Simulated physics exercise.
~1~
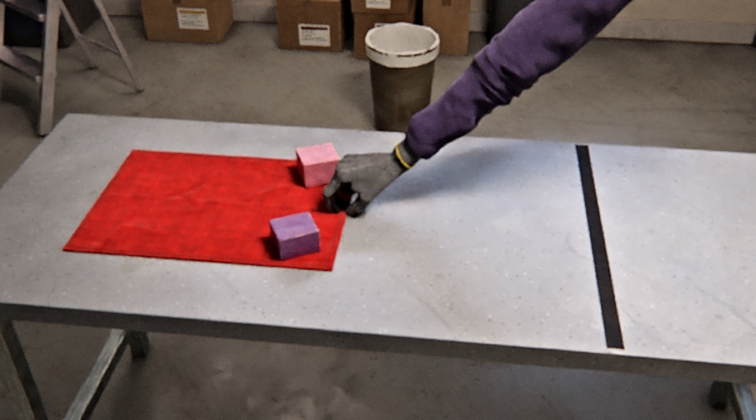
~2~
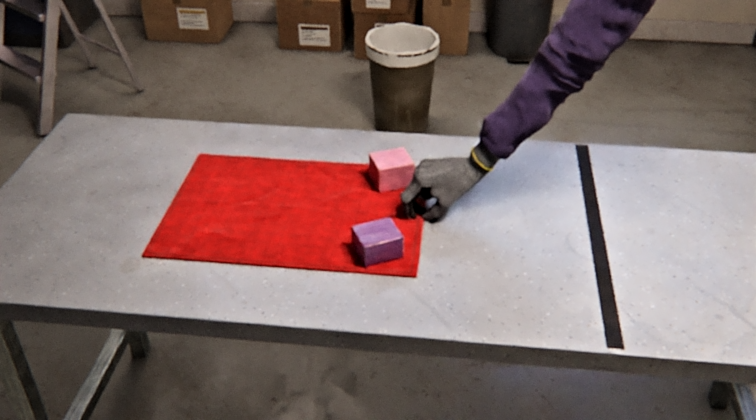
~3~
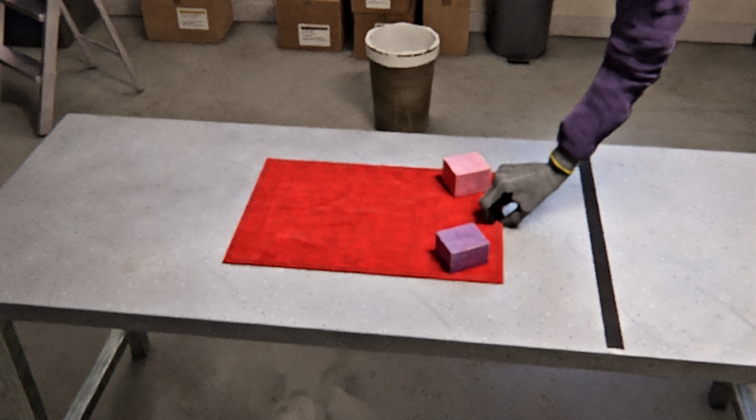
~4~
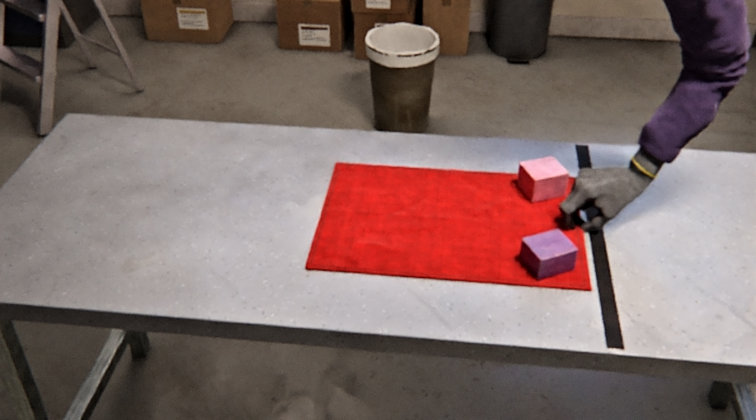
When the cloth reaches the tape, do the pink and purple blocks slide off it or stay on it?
Both the pink block and the purple block stay on the cloth.
A red cloth carrying a pink block and a purple block lies on a pale grey table in a workshop-like room, seen from slightly above by a still camera. The pink block sits near the far right corner and the purple one near the close right corner, with a black strip of tape further right. A gloved hand in a purple sleeve grips the cloth's right edge and draws it steadily to the right. Both blocks ride along, keeping their places. At the end the cloth's leading edge is at the tape, with both blocks still on it.
